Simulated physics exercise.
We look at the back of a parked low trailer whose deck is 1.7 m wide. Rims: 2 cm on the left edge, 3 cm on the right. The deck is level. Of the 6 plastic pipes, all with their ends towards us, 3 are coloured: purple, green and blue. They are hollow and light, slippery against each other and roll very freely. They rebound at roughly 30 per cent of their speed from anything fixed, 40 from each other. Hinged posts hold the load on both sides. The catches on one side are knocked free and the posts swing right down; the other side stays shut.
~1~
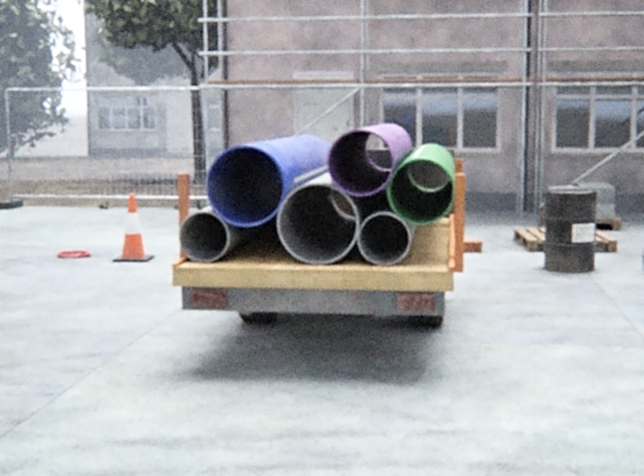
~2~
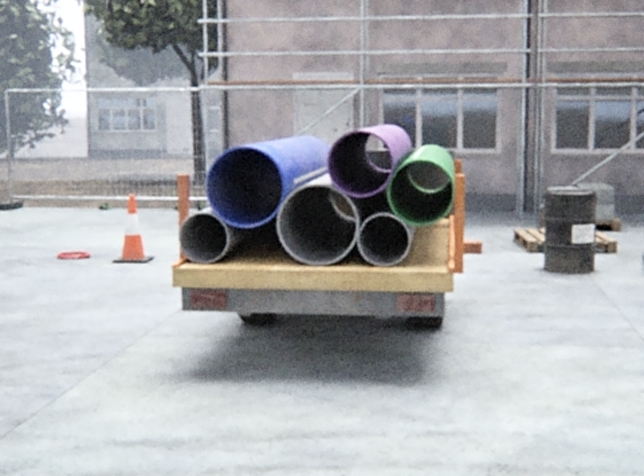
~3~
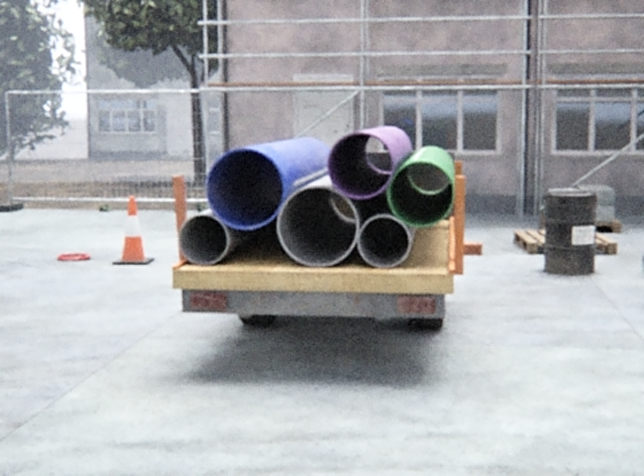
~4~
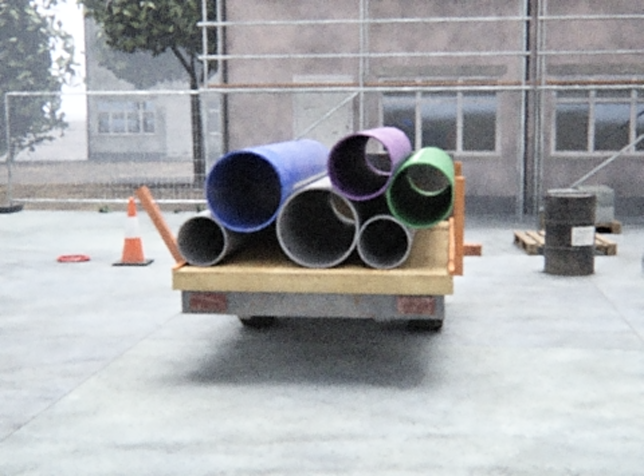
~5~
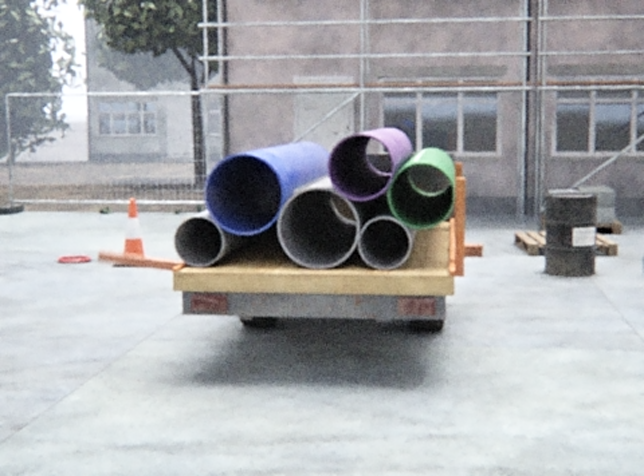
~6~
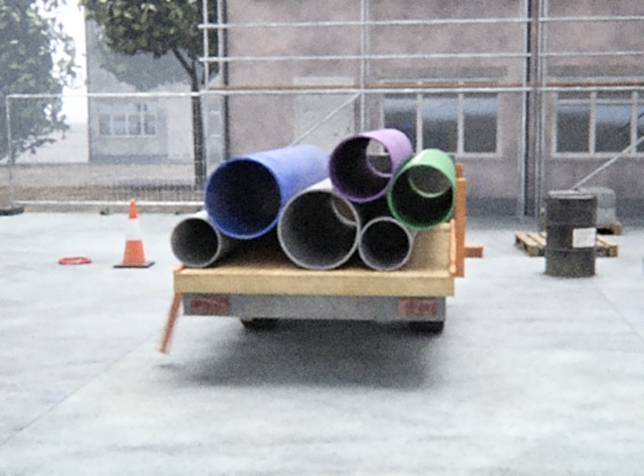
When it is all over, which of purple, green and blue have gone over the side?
Purple is still aboard, green remains on the deck, blue remains on the deck.
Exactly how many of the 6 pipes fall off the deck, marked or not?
0 of them.
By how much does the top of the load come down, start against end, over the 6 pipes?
Some 0 cm lower.
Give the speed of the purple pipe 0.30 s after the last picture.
Roughly 0.0 m/s.
Then, 0.3 s past the sixth picture, purple is up on others, 55 cm from the right edge; green is up on others, 20 cm from the right edge; blue is up on others, 40 cm from the left edge; 0 gone from the deck.
Finally (0.7 s after the last picture), purple is up on others, 55 cm from the right edge; green is up on others, 20 cm from the right edge; blue is up on others, 40 cm from the left edge; 0 gone from the deck.
